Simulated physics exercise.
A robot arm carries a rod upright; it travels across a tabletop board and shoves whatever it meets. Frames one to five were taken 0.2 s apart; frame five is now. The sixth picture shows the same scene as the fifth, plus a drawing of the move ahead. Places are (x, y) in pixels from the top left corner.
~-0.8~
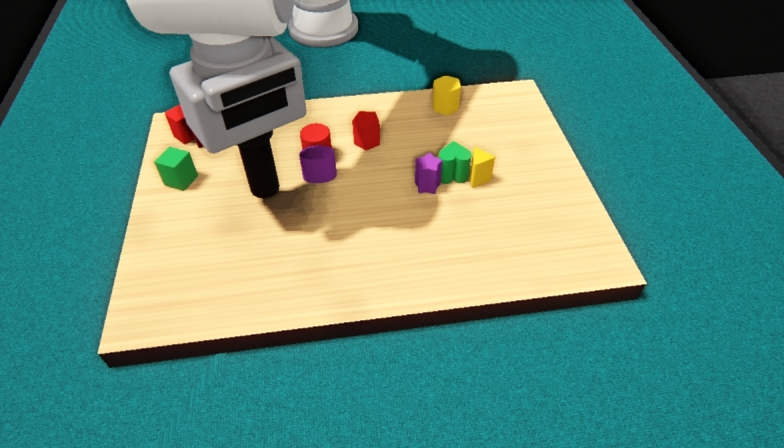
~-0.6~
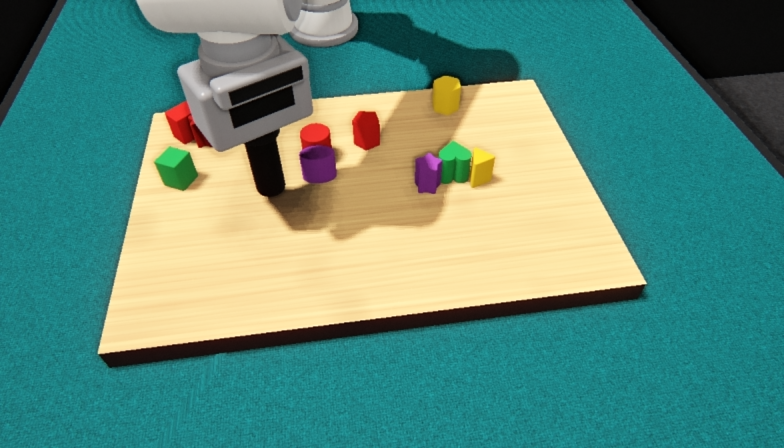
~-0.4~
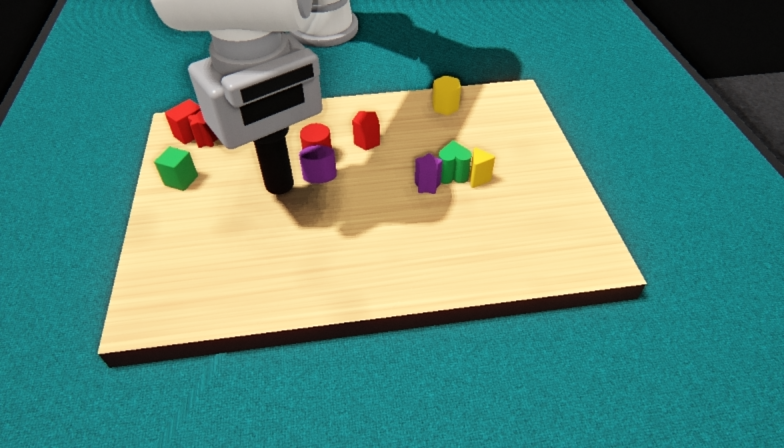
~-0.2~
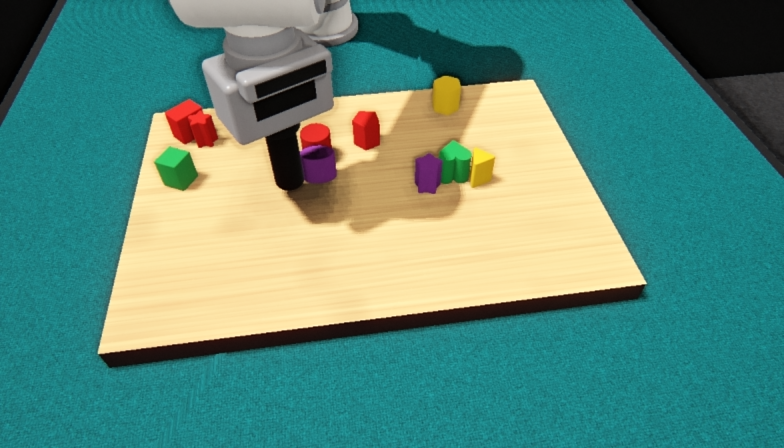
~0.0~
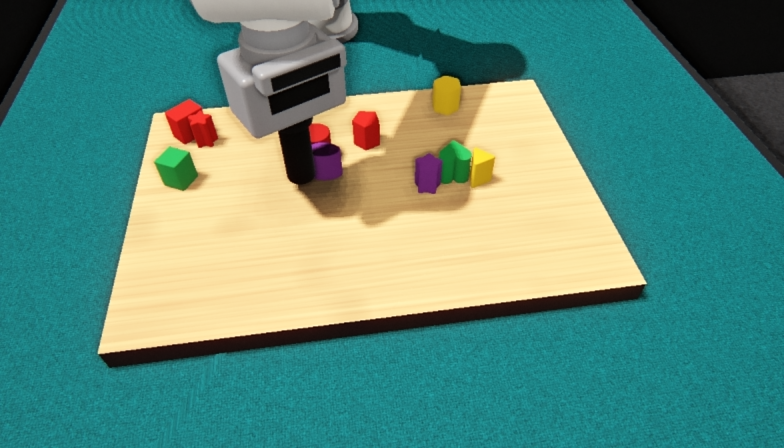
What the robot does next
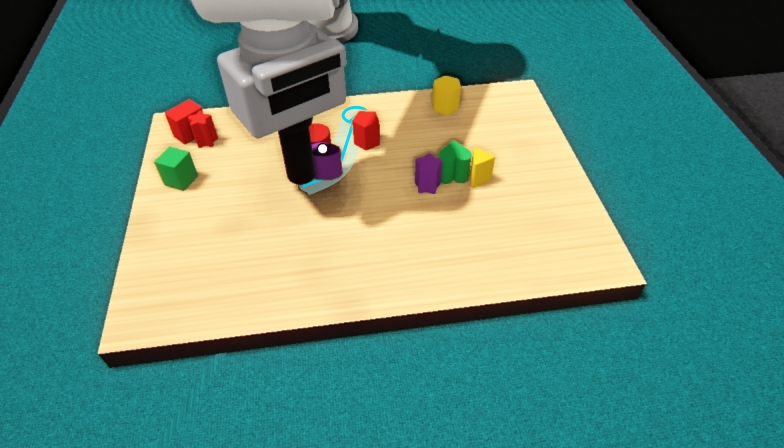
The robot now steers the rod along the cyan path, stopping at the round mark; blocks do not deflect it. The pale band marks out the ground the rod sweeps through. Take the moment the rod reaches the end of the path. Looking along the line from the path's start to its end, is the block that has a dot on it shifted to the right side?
I expect so.
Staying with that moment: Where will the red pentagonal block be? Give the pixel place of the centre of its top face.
Final place: (379, 110).
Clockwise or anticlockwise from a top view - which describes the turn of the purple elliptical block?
Clockwise rotation.
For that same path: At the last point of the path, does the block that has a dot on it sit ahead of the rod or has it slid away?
It is no longer ahead.
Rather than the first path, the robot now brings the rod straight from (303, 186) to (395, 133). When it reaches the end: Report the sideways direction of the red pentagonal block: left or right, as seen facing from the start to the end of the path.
Pushed left.
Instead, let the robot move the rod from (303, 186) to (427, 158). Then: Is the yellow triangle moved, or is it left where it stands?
That block is not shifted.
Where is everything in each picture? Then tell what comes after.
In the first frame, lower end of the rod (266, 190), tops of blocks, red round block (315, 131), purple elliptical block (316, 152), red pentagonal block (366, 117).
In the second frame, rod (272, 188), blocks as before.
In the third frame, rod (280, 186), blocks as before.
In the fourth frame, rod (290, 182), blocks as before.
In the fifth frame, rod (302, 176), red round block (315, 131), purple elliptical block (323, 149), red pentagonal block (366, 117).
The drawn path runs from (303, 186) over (337, 166) and (348, 140) to (356, 115); the dot is on the purple elliptical block.
On the path given first. One third of the way, rod (337, 156); red round block (315, 129); purple elliptical block (357, 133), turned 35° clockwise.
Two thirds of the way, rod (347, 130); red round block (313, 126); purple elliptical block (369, 125), turned 75° clockwise; red pentagonal block (379, 110), turned 20° anticlockwise.
At the end, rod (355, 105); red round block (313, 126); purple elliptical block (369, 125), turned 75° clockwise; red pentagonal block (379, 110), turned 20° anticlockwise.
